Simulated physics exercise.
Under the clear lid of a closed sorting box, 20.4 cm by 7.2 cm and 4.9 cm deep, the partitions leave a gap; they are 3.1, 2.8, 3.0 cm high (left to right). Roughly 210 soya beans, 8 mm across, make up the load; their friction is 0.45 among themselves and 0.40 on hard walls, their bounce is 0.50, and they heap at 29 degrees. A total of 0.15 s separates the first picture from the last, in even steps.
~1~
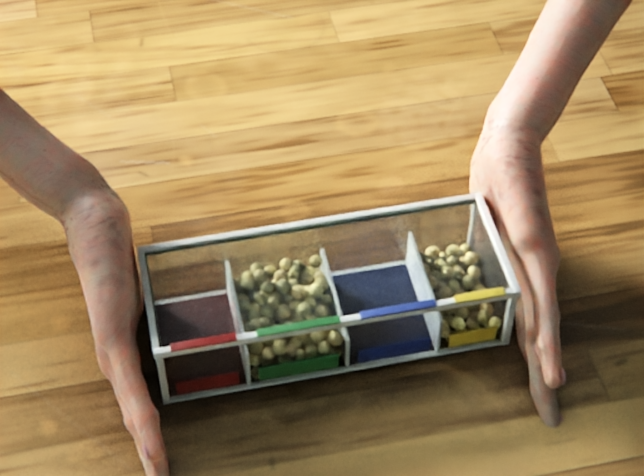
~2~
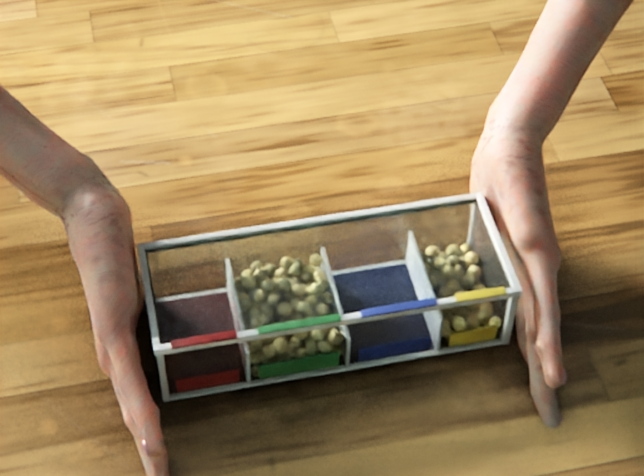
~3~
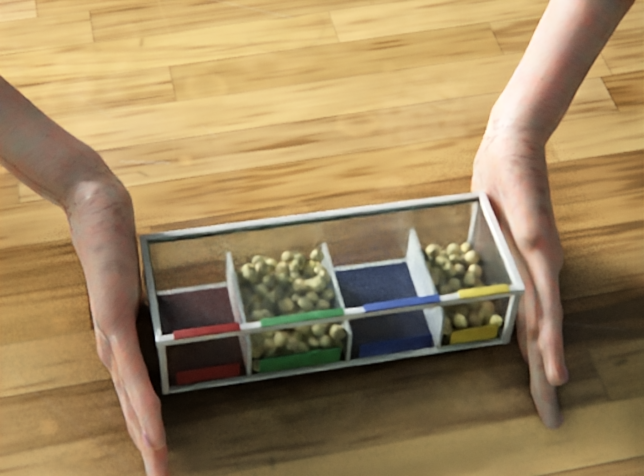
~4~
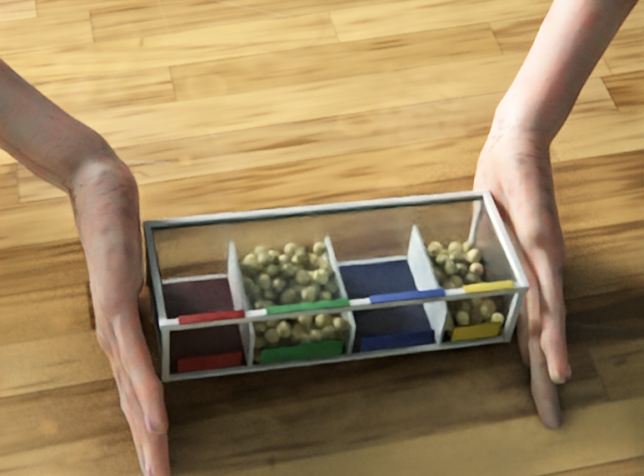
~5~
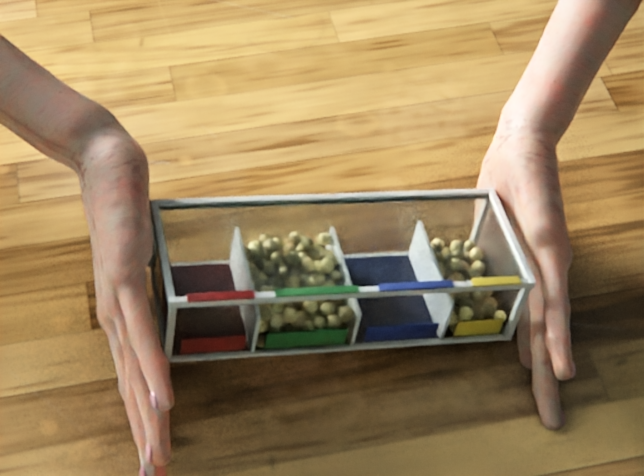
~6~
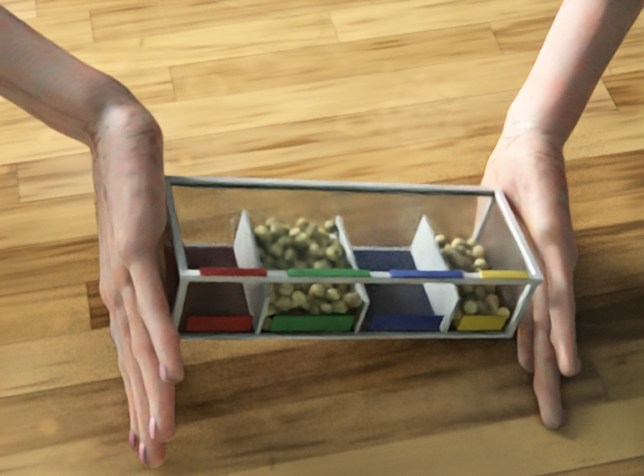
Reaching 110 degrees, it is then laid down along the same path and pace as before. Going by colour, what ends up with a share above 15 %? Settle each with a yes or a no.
For red, no; for blue, yes; for green, no; for yellow, yes.
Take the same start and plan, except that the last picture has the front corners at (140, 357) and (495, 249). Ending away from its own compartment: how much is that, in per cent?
In that case some 70 per cent.
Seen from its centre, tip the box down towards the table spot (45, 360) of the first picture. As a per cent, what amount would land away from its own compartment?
Estimate: Some 60 per cent.
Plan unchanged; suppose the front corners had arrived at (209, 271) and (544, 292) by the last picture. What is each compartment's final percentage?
That leaves red with 0 percent, blue with 25, green with 5 and yellow with 70 percent.
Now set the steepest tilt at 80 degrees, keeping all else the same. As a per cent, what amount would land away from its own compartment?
40 percent.
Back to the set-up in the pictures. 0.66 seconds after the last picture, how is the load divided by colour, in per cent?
Red 0, blue 20, green 30, yellow 45.
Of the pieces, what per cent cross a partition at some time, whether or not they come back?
The share comes out near 60 per cent.
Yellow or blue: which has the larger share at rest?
Yellow.
Then, 0.66 s after the last picture, tilt 110 degrees; blue 20 %, green 30 %, yellow 45 %.
Then, 1.10 s after the last picture, tilt 49 degrees; blue 25 %, green 10 %, yellow 65 %.
Then, 1.62 s after the last picture, tilt 0 degrees; blue 25 %, green 10 %, yellow 65 %.
In the end, red 0 %, blue 25 %, green 10 %, yellow 65 %.
